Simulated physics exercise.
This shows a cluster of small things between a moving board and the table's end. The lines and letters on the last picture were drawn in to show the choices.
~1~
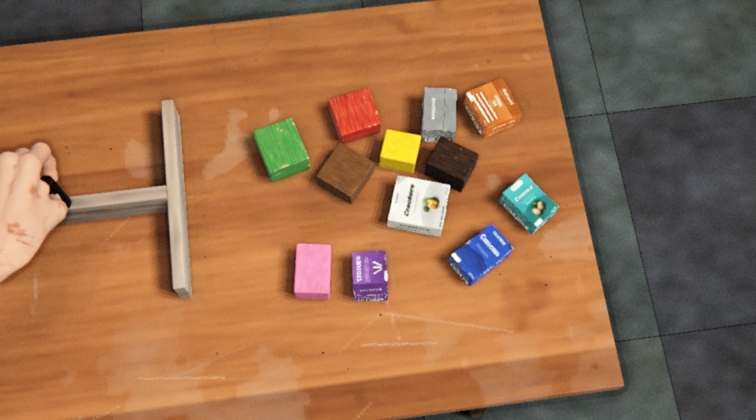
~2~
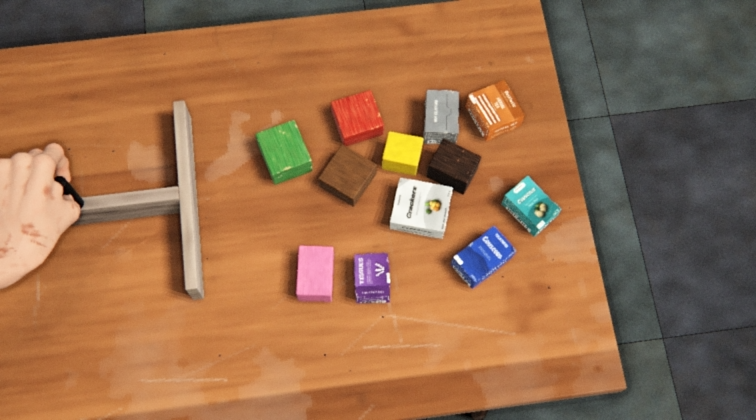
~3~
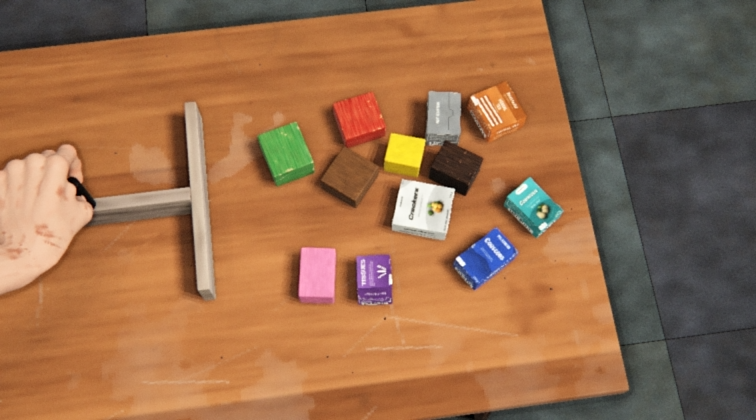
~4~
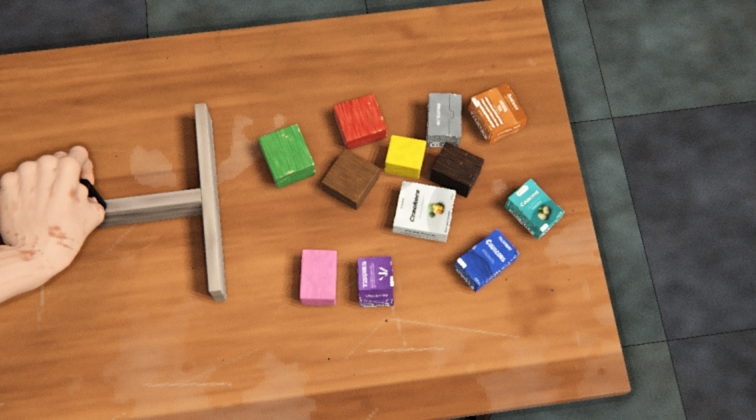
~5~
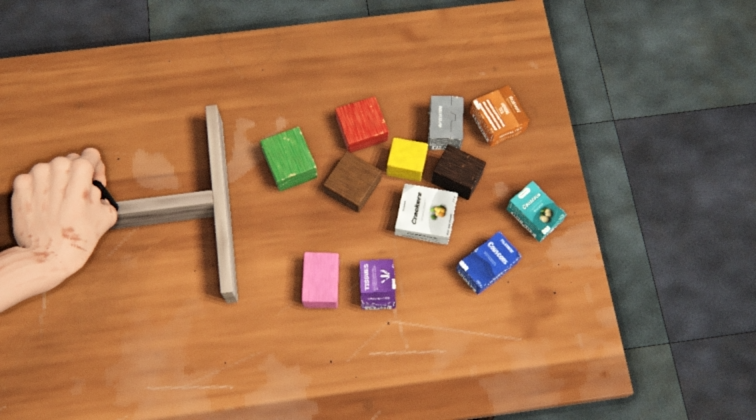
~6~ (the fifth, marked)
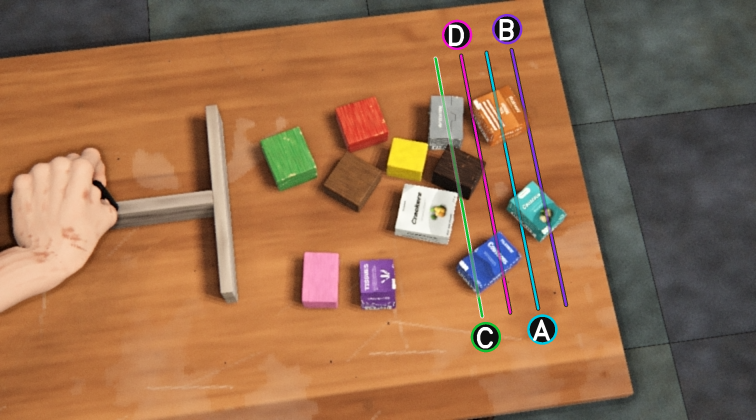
A hand slid a T-shaped wooden board slowly to the right across a wooden table, toward a scattered cluster of colourful blocks and small packets, which stayed where they were while the gap narrowed.
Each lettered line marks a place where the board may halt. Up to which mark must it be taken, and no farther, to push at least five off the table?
The first such stop is B.
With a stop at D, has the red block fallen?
No.
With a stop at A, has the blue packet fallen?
By then, no.
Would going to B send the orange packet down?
Yes.
On the marked copy, A at (511, 174); B at (537, 171); C at (458, 181); D at (484, 178).
Following B. Soon after the start, board (336, 181); red block (387, 114); purple box (407, 280).
Later, board (450, 167); orange packet (540, 113); turquoise box (559, 211).
In the end, board (539, 156); turquoise box over the edge; black block over the edge; five fallen.
As for the rest, A drops only one; C drops none; D drops none.
